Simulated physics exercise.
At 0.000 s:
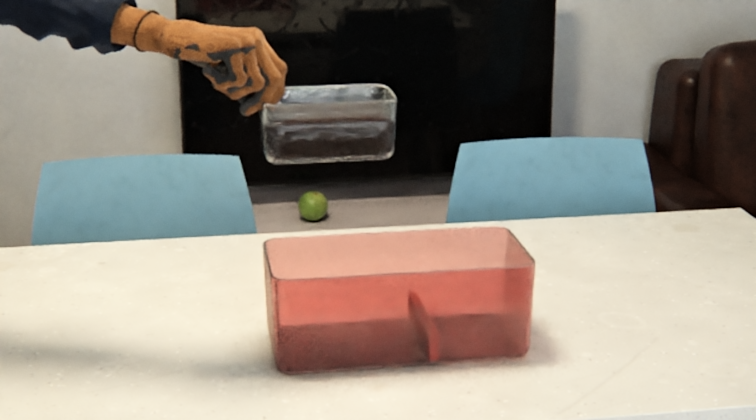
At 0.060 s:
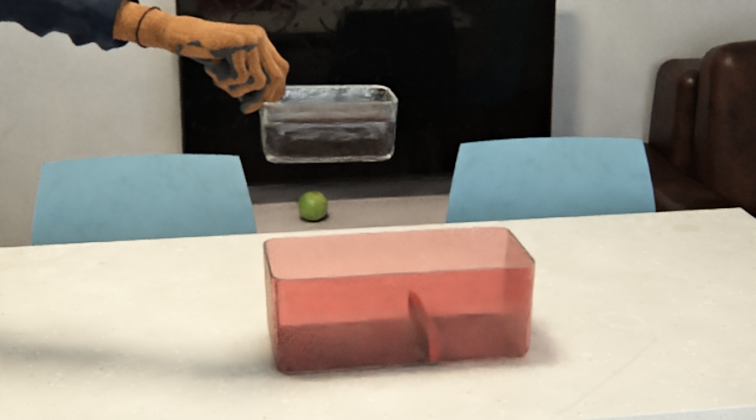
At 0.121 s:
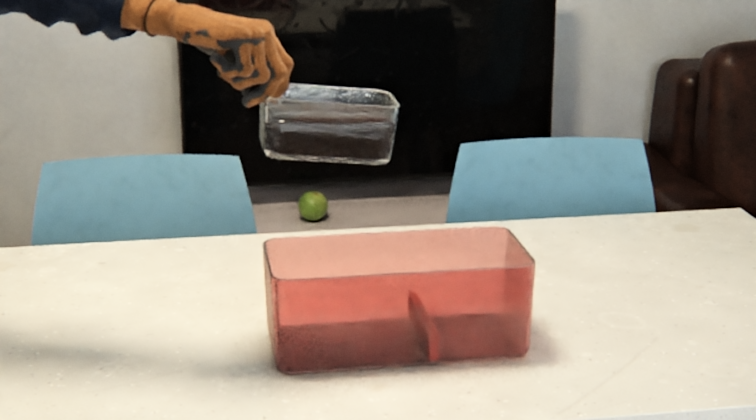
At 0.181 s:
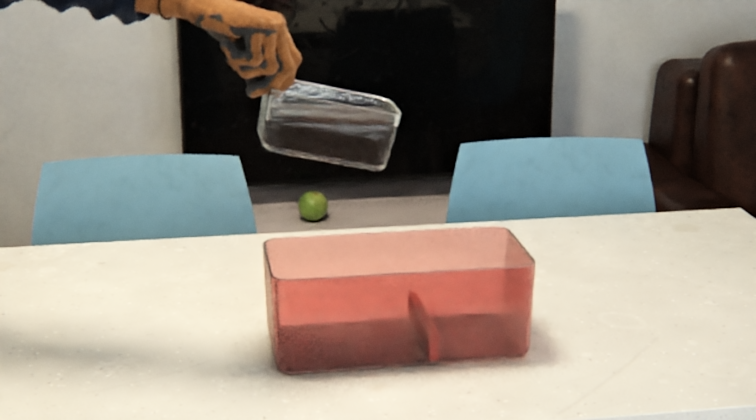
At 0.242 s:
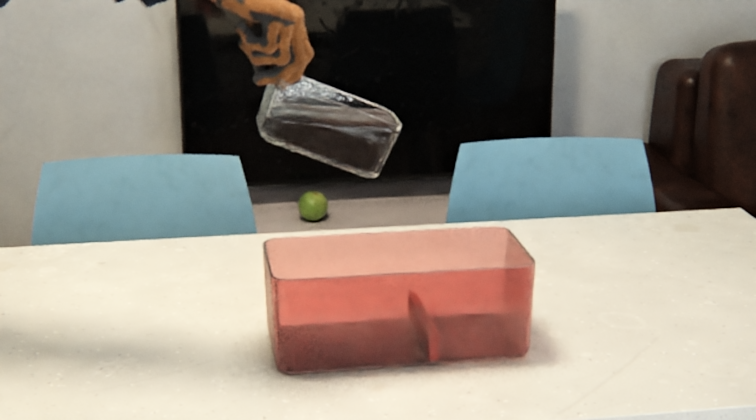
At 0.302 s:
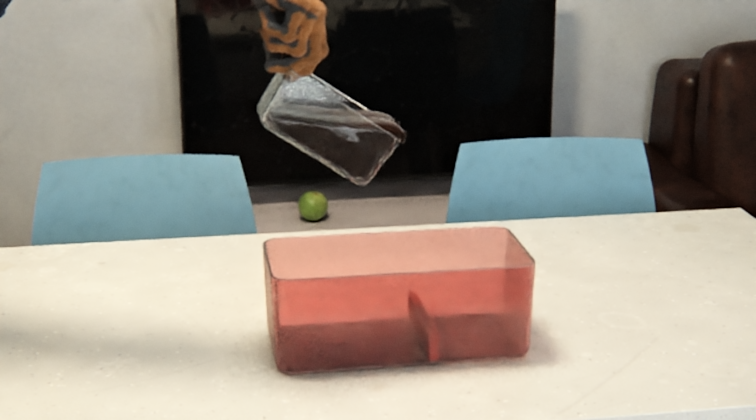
In a room with blue chairs and a dark screen, a hand in an orange glove holds a clear box of dark liquid above a red, see-through basin on a white table. The hand rises and moves right as the box tilts gradually, its right end dipping lower until it slants steeply.
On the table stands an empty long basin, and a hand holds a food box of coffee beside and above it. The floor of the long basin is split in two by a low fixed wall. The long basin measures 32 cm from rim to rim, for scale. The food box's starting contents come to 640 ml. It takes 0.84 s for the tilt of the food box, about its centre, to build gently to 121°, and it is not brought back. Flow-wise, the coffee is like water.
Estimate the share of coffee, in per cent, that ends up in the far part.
About 61 per cent.
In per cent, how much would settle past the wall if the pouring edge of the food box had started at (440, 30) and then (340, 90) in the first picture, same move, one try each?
65 and 10 %.
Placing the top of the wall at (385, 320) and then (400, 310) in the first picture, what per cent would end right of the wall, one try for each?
Try 1: 70 %; try 2: 75 %.
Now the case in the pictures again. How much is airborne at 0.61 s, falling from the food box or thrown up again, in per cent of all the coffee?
Close to 36 per cent, I'd say.
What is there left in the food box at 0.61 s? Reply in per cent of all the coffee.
12 %.
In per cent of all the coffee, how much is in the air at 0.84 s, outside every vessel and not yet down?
Estimated airborne part: Roughly 5 per cent.
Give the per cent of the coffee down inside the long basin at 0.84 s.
Roughly 94 percent of it.
Then, 0.61 s in, the tilt is 100° and 11 per cent is still to pour, 2 is left of the wall and 50 right of it.
Then, 0.84 s in, the tilt is 121° and 1 per cent is still to pour, 31 is left of the wall and 64 right of it.
Then, 1.08 s in, the tilt is 121° and 0 per cent is still to pour, 37 is left of the wall and 61 right of it.
Then, 1.34 s in, the tilt is 121° and 0 per cent is still to pour, 37 is left of the wall and 61 right of it.
Finally, 37 per cent lies left of the wall, 61 right of it and 1 outside.
